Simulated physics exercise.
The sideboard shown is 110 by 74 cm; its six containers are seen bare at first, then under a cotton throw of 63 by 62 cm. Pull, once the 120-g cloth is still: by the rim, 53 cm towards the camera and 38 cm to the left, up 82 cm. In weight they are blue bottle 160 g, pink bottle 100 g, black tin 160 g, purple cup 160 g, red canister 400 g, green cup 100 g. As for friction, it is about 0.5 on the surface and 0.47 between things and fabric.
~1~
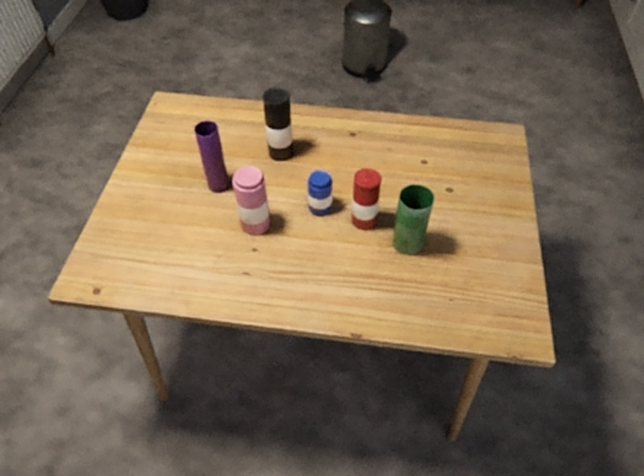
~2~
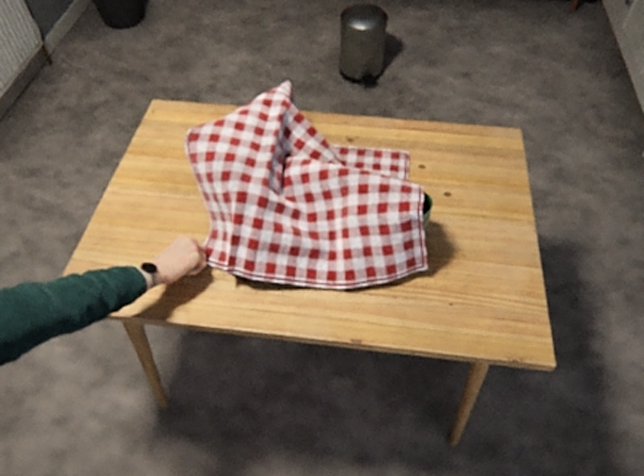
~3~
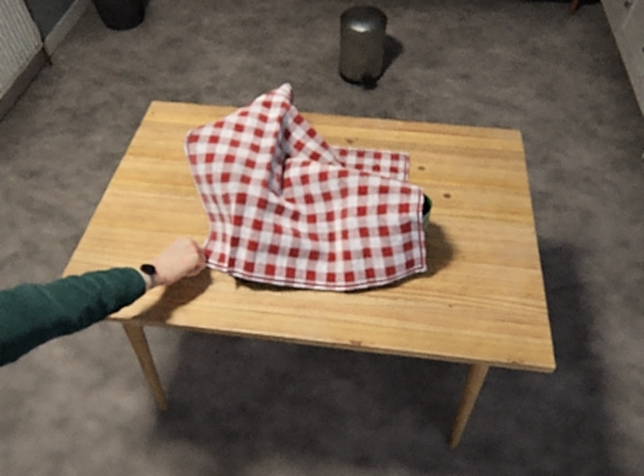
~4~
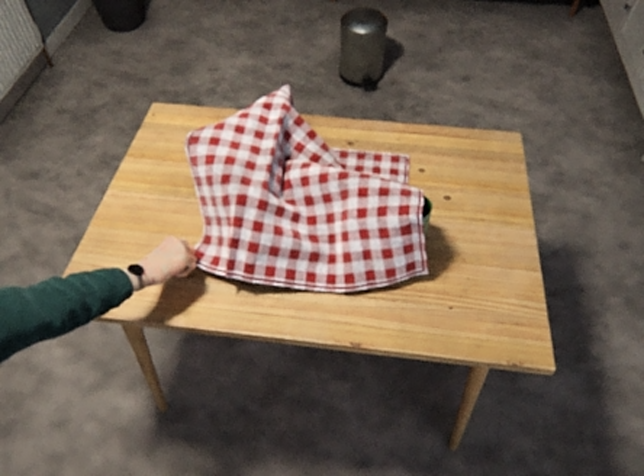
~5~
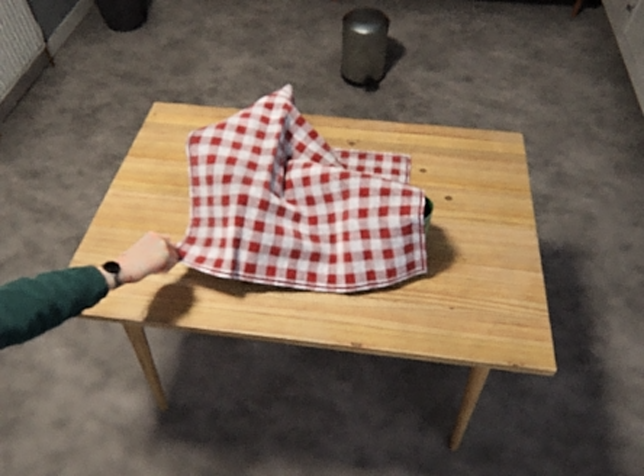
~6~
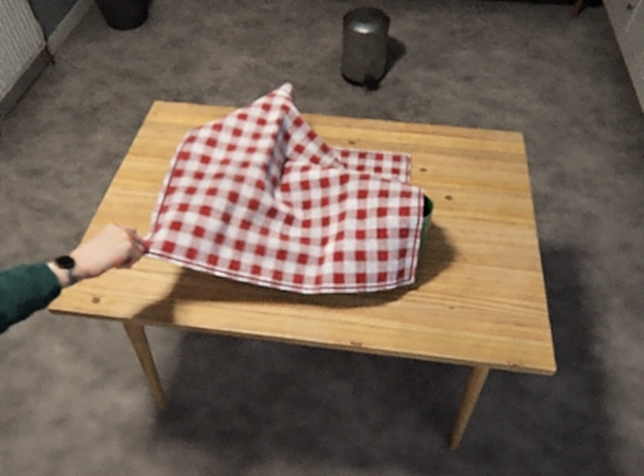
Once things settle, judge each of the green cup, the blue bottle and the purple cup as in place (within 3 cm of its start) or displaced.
Green cup: In place. Blue bottle: In place. Purple cup: Displaced.
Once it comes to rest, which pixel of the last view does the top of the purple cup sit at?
Somewhere around (163, 202) is where it ends up.
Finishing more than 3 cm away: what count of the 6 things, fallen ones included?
That gives 3.
Next, middle of the cotton throw at (218, 203); black tin 9 cm off its start, pink bottle 8 cm off its start.
Then, middle of the cotton throw at (51, 288); purple cup on its side, 13 cm off its start, pink bottle on its side, 19 cm off its start, black tin on its side, 15 cm off its start.
After that, middle of the cotton throw at a place out of view; purple cup on its side, 13 cm off its start at (173, 210), pink bottle over the edge, black tin on its side, 20 cm off its start at (216, 132).
Later, middle of the cotton throw at a place out of view; purple cup on its side, 13 cm off its start, pink bottle over the edge, black tin on its side, 26 cm off its start.
At the end, middle of the cotton throw at a place out of view; purple cup on its side, 14 cm off its start at (163, 202), blue bottle 1 cm off its start at (317, 185), green cup 0 cm off its start at (416, 205), pink bottle over the edge.
